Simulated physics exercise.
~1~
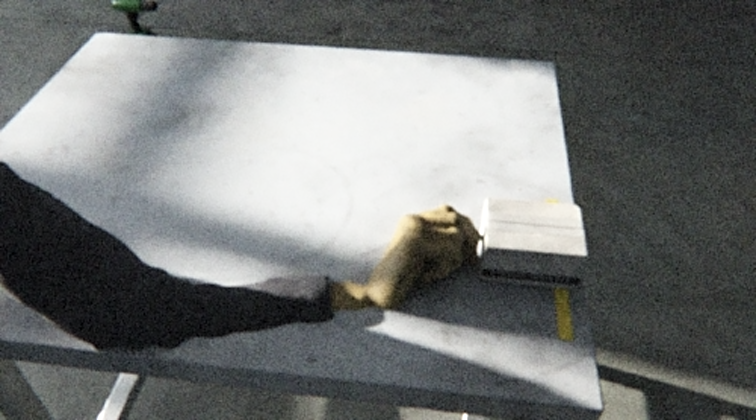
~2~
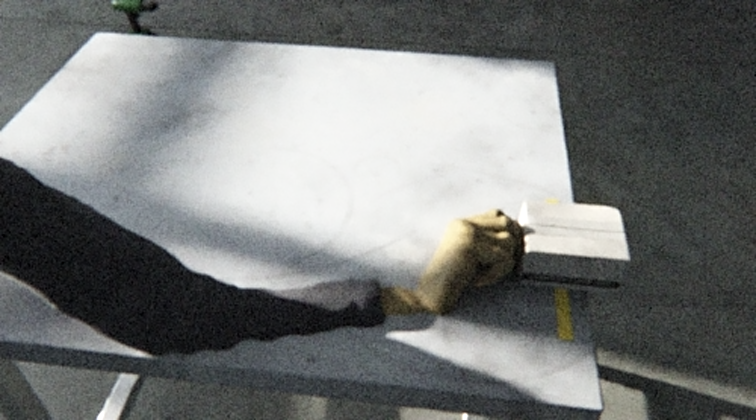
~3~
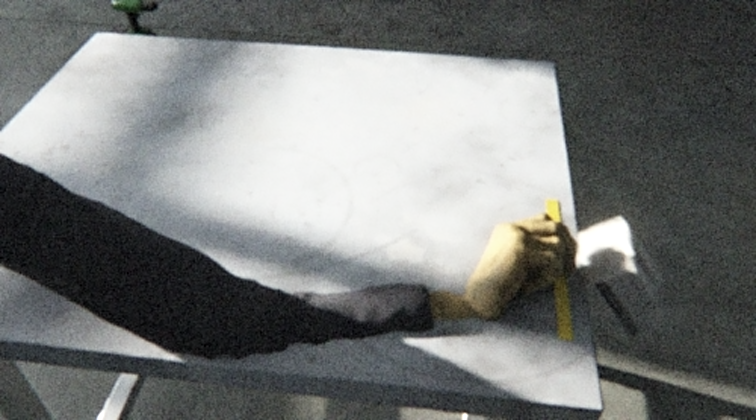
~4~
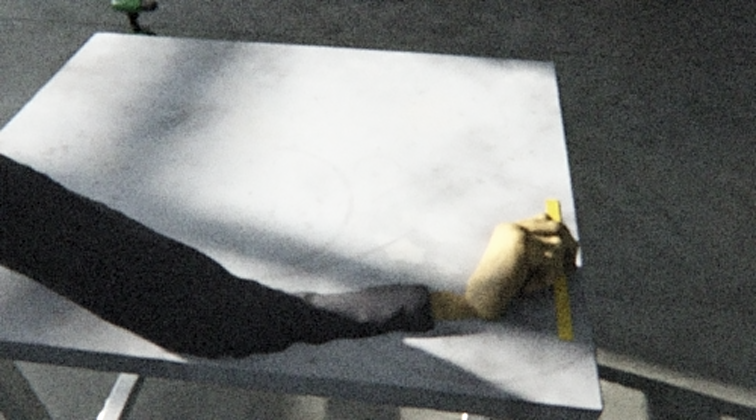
The video shows a hand in a dark sleeve pushing a white box rightward across a pale table, past a yellow tape strip near the right edge. The box tips over the edge and falls out of view, while the hand stays by the tape.
